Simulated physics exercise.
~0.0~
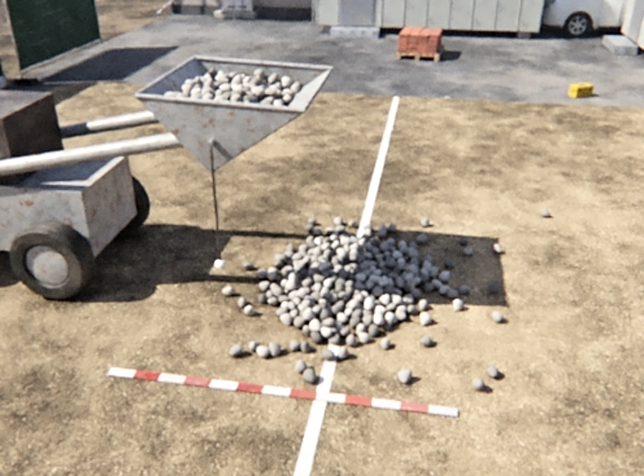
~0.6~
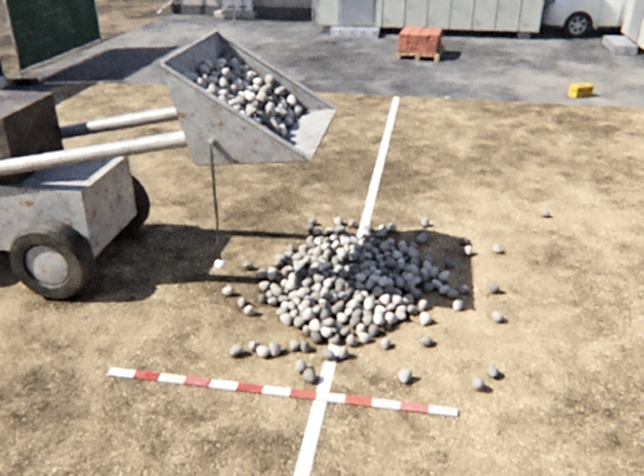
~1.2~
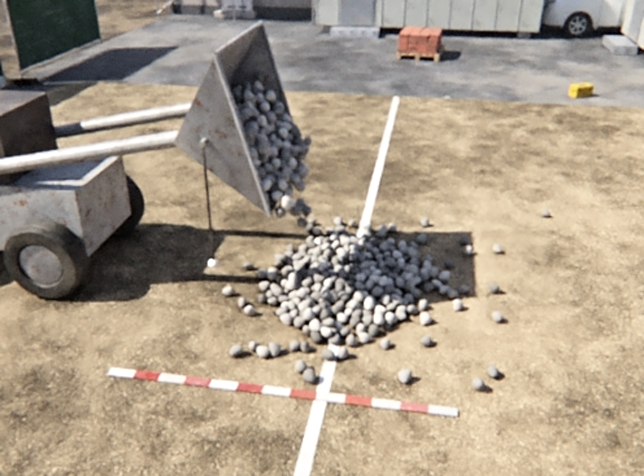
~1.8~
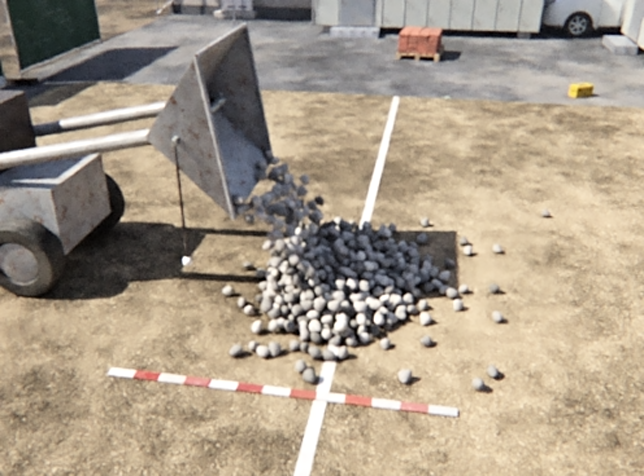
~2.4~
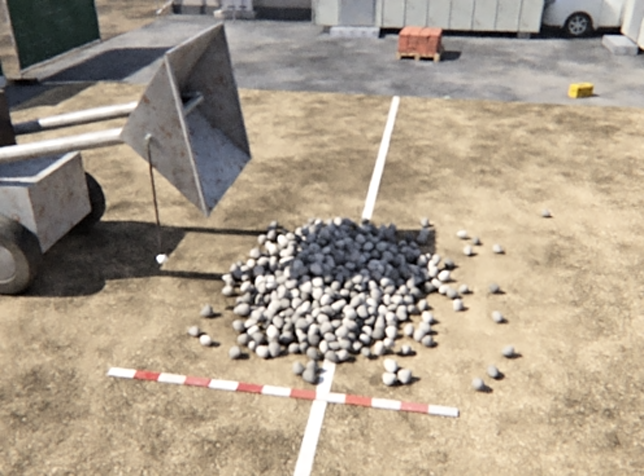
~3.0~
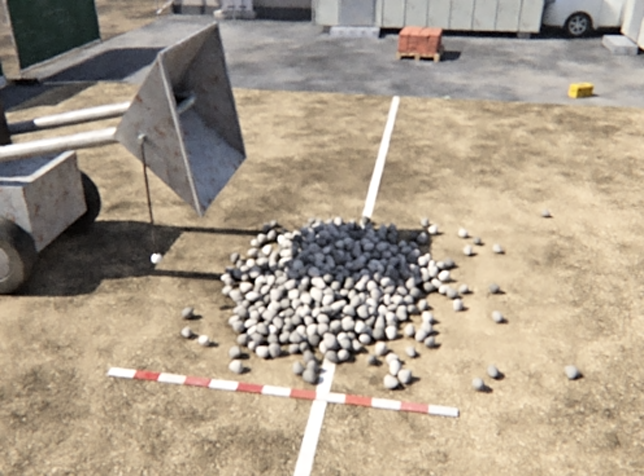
We see a wheeled loader tip its grey metal bucket toward a heap of rounded stones beside a painted white line, then pour its load while backing left, leaving the bucket empty and tilted and a broader pile spread across the line.
